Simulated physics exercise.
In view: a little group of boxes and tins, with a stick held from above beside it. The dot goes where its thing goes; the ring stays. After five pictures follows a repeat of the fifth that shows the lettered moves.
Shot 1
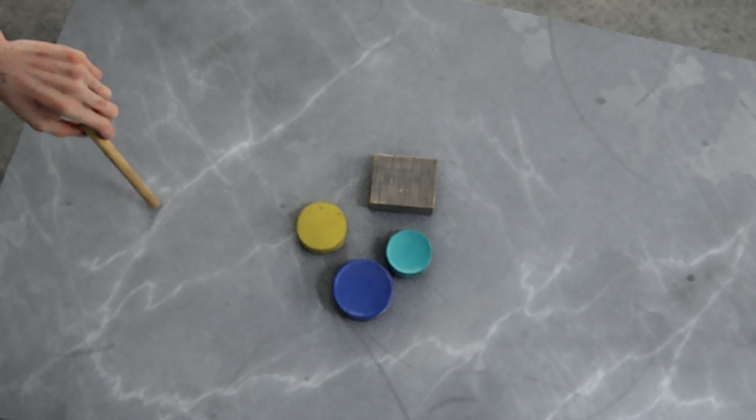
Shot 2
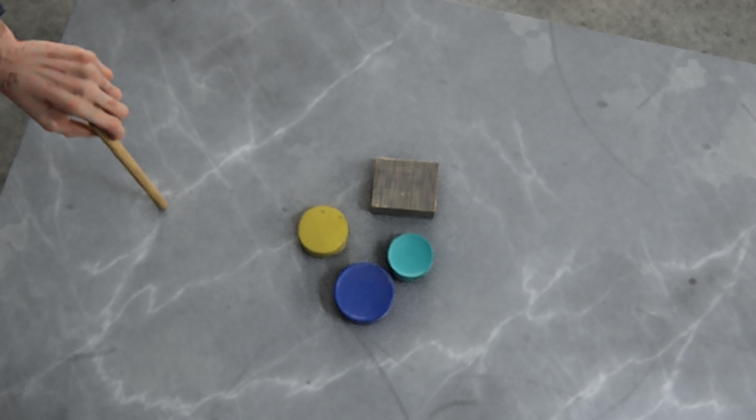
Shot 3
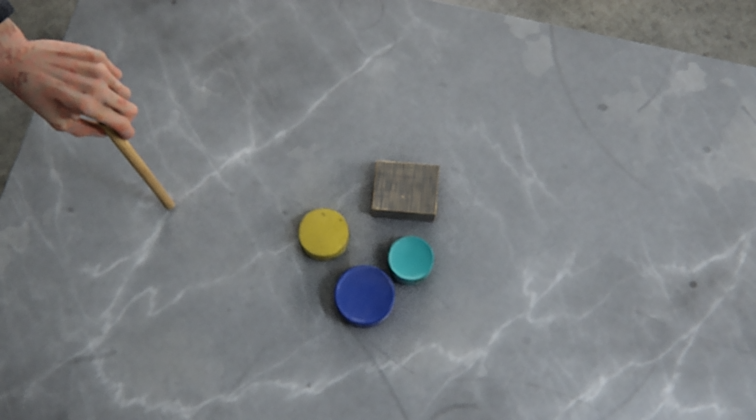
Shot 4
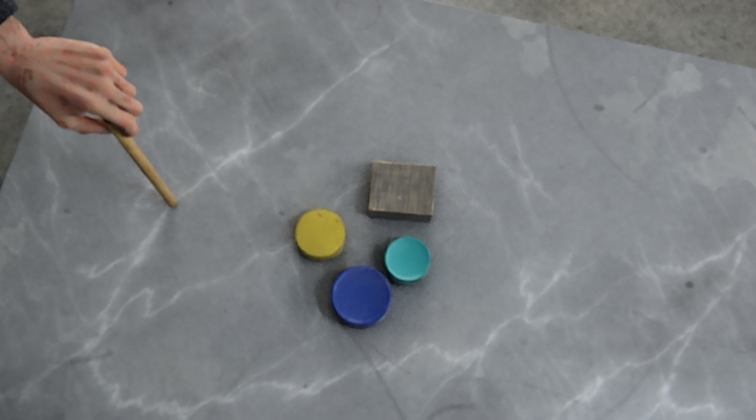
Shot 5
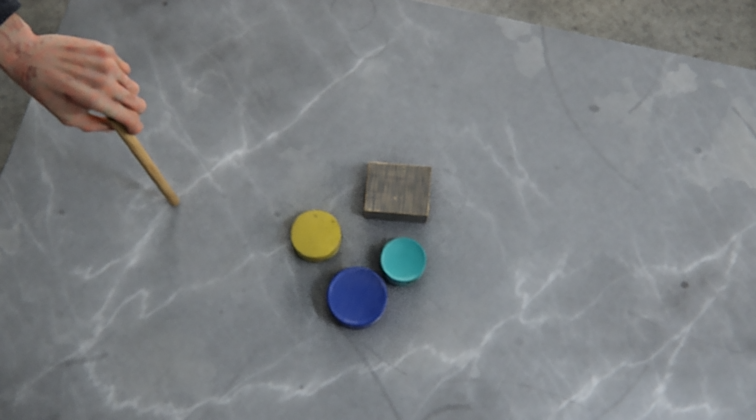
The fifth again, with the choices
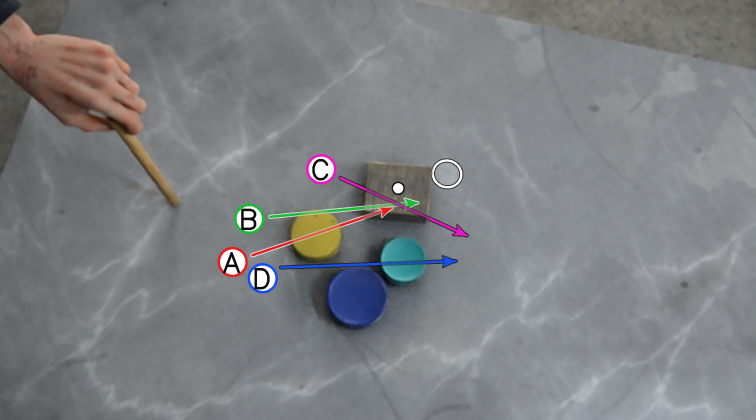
A hand holding a wooden stick shifts slightly right beside three round tins and a grey block.
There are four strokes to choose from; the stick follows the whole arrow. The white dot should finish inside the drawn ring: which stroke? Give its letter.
With B the dot lies in the ring.
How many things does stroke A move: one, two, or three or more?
It moves three or more.
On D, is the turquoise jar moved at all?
Yes.
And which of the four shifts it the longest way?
That is C.
On the marked copy, A from (253, 255) to (392, 208); B from (270, 217) to (418, 203); C from (340, 178) to (467, 236); D from (281, 268) to (456, 261); the ring at (447, 174); the white dot at (398, 188).
With B. Early on, foot of the stick (324, 212); grey block (398, 192).
Further on, foot of the stick (377, 207); grey block (413, 190).
At the end, foot of the stick (418, 203); grey block (447, 176); the dot on the grey block is in the ring.
As for the rest, A leaves the dotted thing at (423, 182); C leaves the dotted thing at (491, 205); D leaves the dotted thing at (398, 192).
